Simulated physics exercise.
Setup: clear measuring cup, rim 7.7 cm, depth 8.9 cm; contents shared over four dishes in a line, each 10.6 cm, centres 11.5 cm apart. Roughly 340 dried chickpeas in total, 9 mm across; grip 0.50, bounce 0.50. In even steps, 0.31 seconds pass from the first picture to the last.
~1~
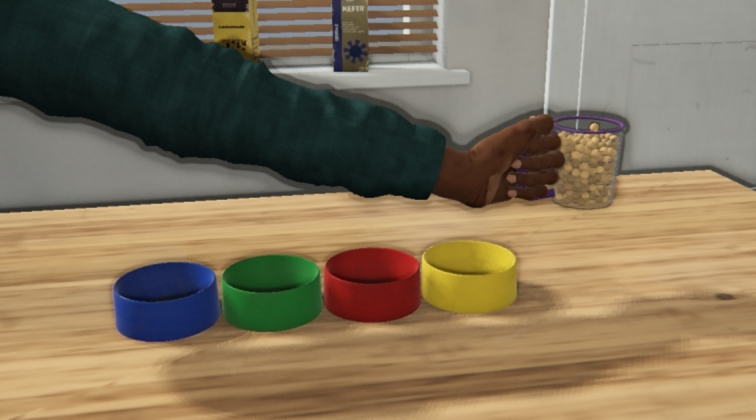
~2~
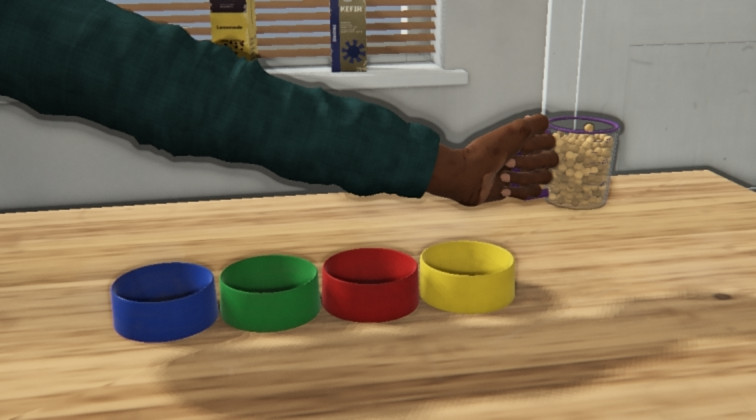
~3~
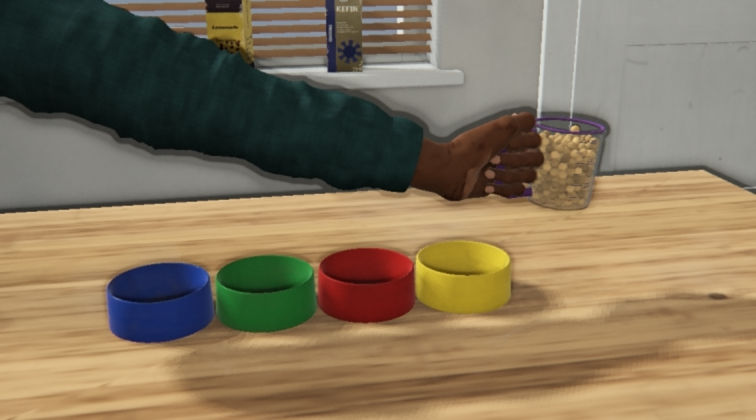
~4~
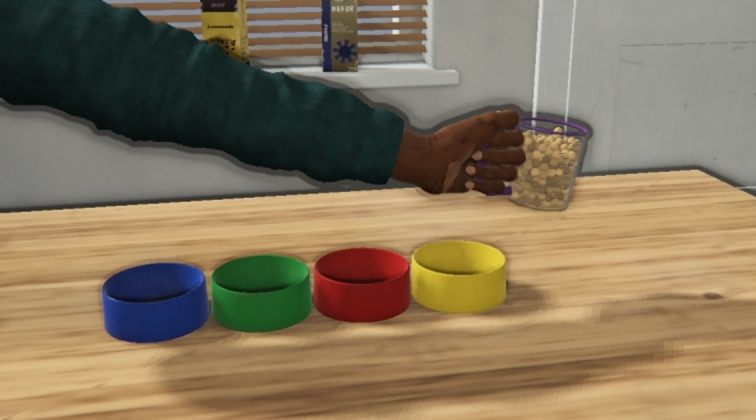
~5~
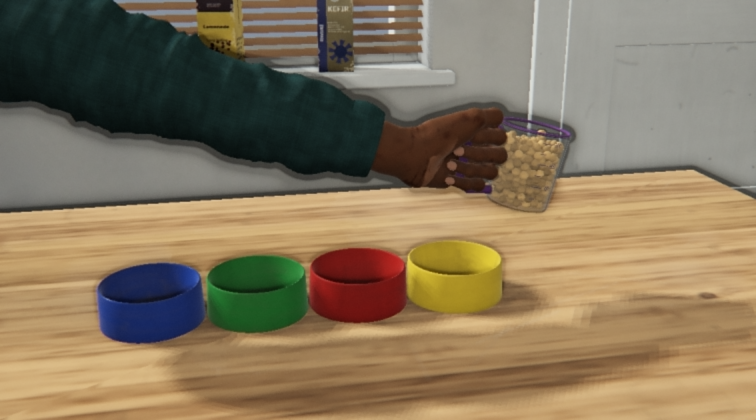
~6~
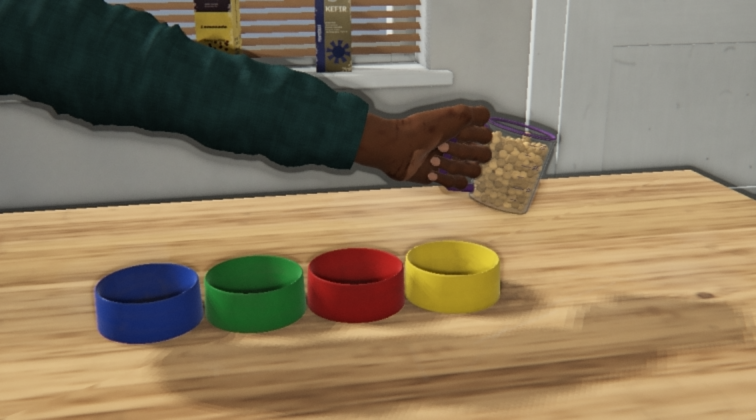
We see a hand in a dark green sleeve holding a clear cup of dried chickpeas behind blue, green, red and yellow dishes on a wooden table; the hand moves the cup a short way left, tilting it slightly.
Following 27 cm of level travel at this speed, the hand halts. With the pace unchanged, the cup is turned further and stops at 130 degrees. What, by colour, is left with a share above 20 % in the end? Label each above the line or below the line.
Red dish: Above the line; blue dish: Below the line; green dish: Below the line; yellow dish: Below the line; counter: Below the line.
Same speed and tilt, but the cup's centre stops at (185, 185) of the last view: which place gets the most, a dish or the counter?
Green.
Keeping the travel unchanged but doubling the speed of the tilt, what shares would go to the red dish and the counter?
Red 90; counter 0.
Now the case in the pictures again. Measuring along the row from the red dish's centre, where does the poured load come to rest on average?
Some 2 centimetres out on the right-hand side of that dish.
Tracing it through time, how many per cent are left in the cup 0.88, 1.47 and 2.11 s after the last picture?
One after the other: 100, 85, 0 in a hundred.
Then, 0.88 s after the last picture, tilt 68 degrees; cup holds 100 %.
Then, 1.47 s after the last picture, tilt 104 degrees; cup holds 85 %, red 5 %.
Then, 2.11 s after the last picture, tilt 130 degrees; cup holds 0 %, red 85 %, yellow 5 %.
In the end, red 85 %, blue 0 %, green 0 %, yellow 5 %, counter 10 %.
